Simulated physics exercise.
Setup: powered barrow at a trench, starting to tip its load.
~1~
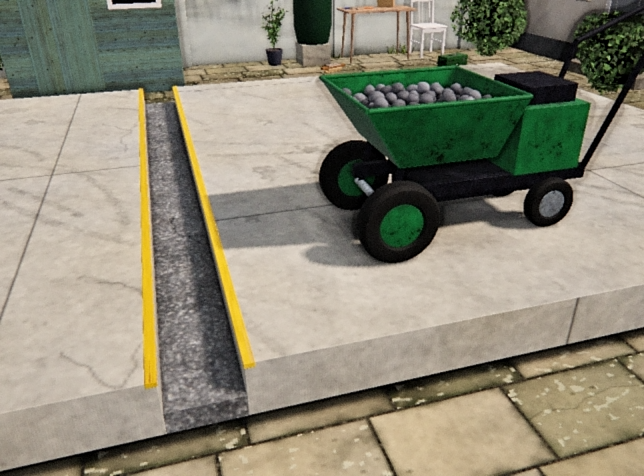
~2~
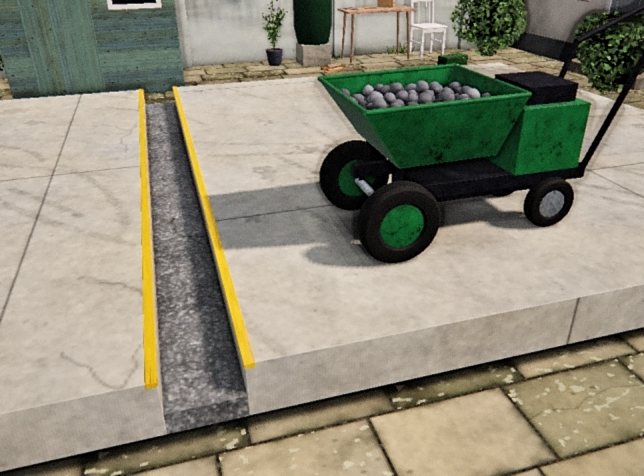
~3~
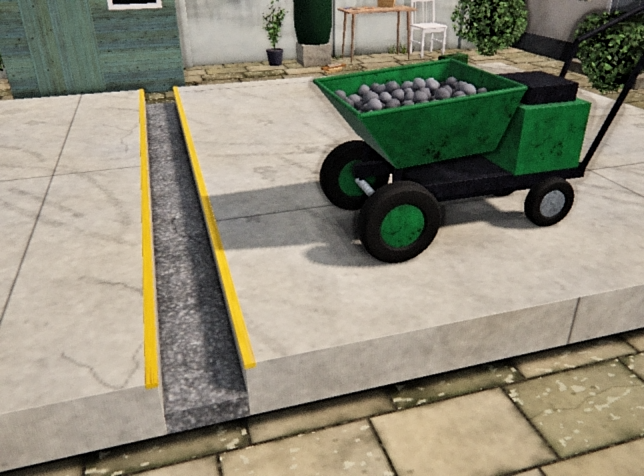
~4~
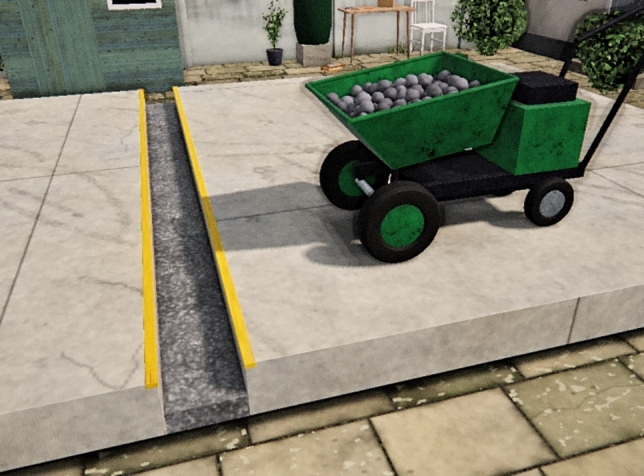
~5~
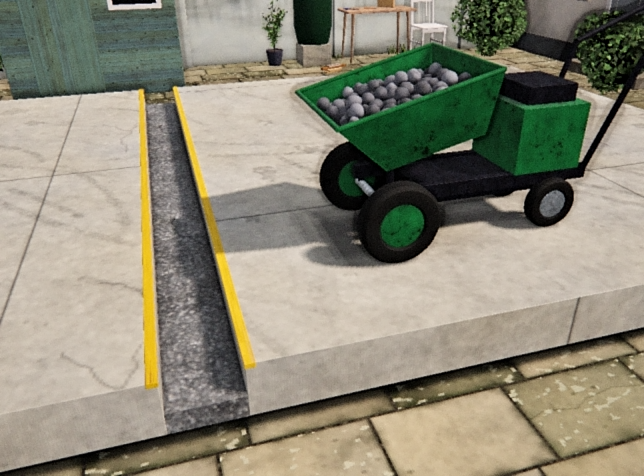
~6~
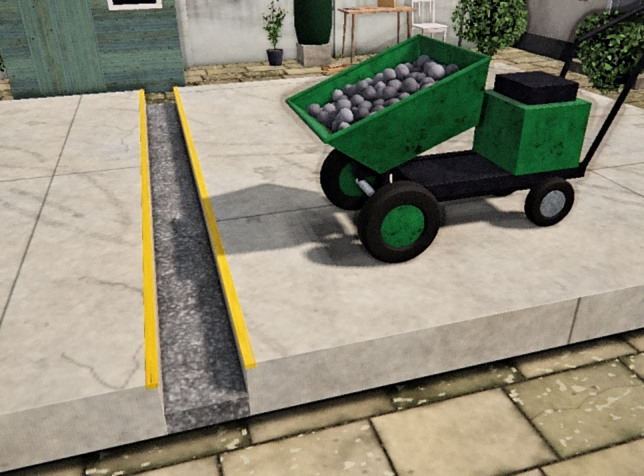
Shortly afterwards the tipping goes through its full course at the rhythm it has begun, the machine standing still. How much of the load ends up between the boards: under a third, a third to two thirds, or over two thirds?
Well, the part that misses the trench is one-third to two-thirds of the load.
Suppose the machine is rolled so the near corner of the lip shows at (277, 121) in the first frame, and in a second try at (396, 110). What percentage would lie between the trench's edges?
The first gives close to 60 per cent and the second 30 per cent.
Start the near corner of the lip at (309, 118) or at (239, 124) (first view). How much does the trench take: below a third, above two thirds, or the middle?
Spot 1: More than two thirds. Spot 2: Less than a third.
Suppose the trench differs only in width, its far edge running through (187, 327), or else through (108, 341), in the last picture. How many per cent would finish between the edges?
First case 40 %, second case 50 %.
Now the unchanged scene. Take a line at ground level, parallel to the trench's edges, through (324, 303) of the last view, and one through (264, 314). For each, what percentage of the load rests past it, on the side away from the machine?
About 90 and 70 %.
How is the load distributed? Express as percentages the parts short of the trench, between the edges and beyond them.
Shares - short: 35 %, between: 55 %, beyond: 0 %.
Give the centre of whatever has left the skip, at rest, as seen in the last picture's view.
Near (205, 269), more or less.
Soon after the last picture, skip tipped steeply; all in the skip.
A little later, skip tipped right over; most in the skip; about a quarter short of the trench; a stray few in or heaped over the trench; a stray few falling.
Later still, skip tipped right over; about a quarter in the skip; about a third short of the trench; about half in or heaped over the trench.
At rest, skip tipped right over; a small part in the skip; about a third short of the trench; about half in or heaped over the trench; none beyond it.
